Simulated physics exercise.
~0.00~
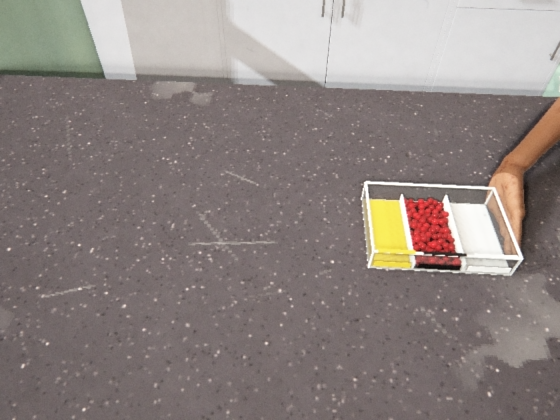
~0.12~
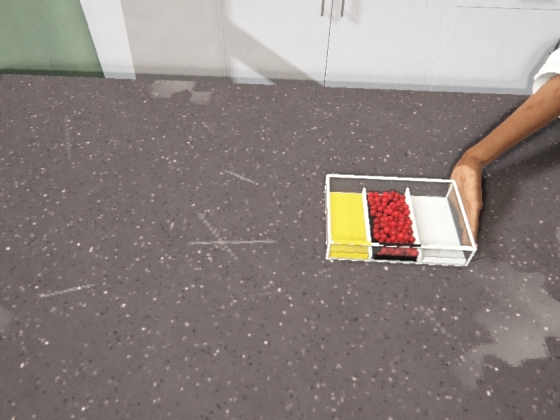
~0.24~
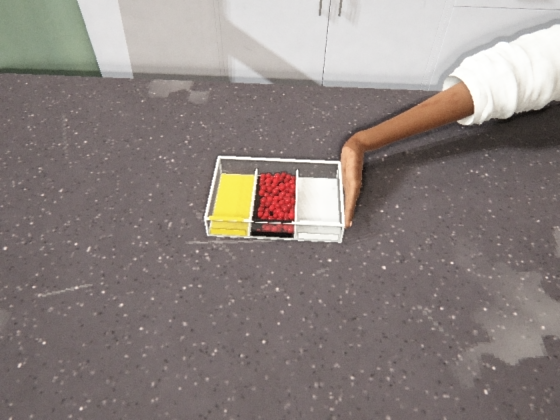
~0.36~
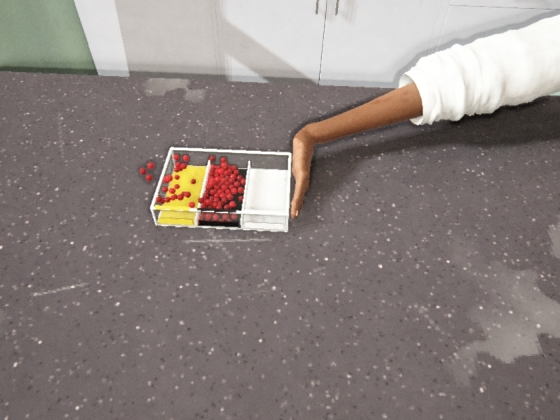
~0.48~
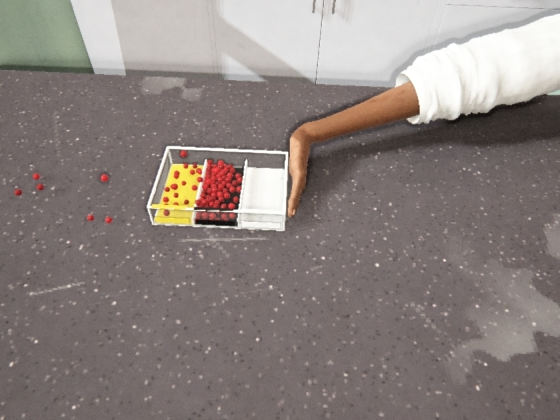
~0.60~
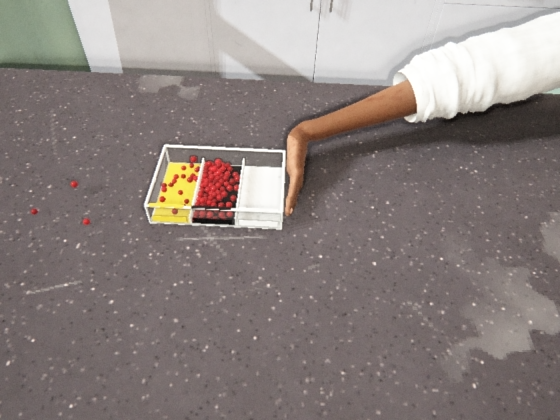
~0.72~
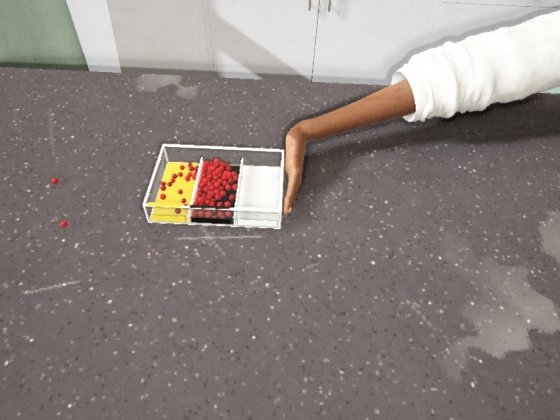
At first, a hand at the right holds a clear, open tray on a dark speckled surface, its three sections showing yellow, a heap of red berries over black, and empty white. The hand pushes the tray to the left, and the berries stay in the middle section as it moves. Then the tray comes to a stop, and some berries spill over the left partition into the yellow section, while a few fly out past the left side. Those few scatter and roll away to the left across the surface. By the end, most berries remain in the middle section, a number rest in the yellow one, the white one stays empty, and the hand is still against the tray.
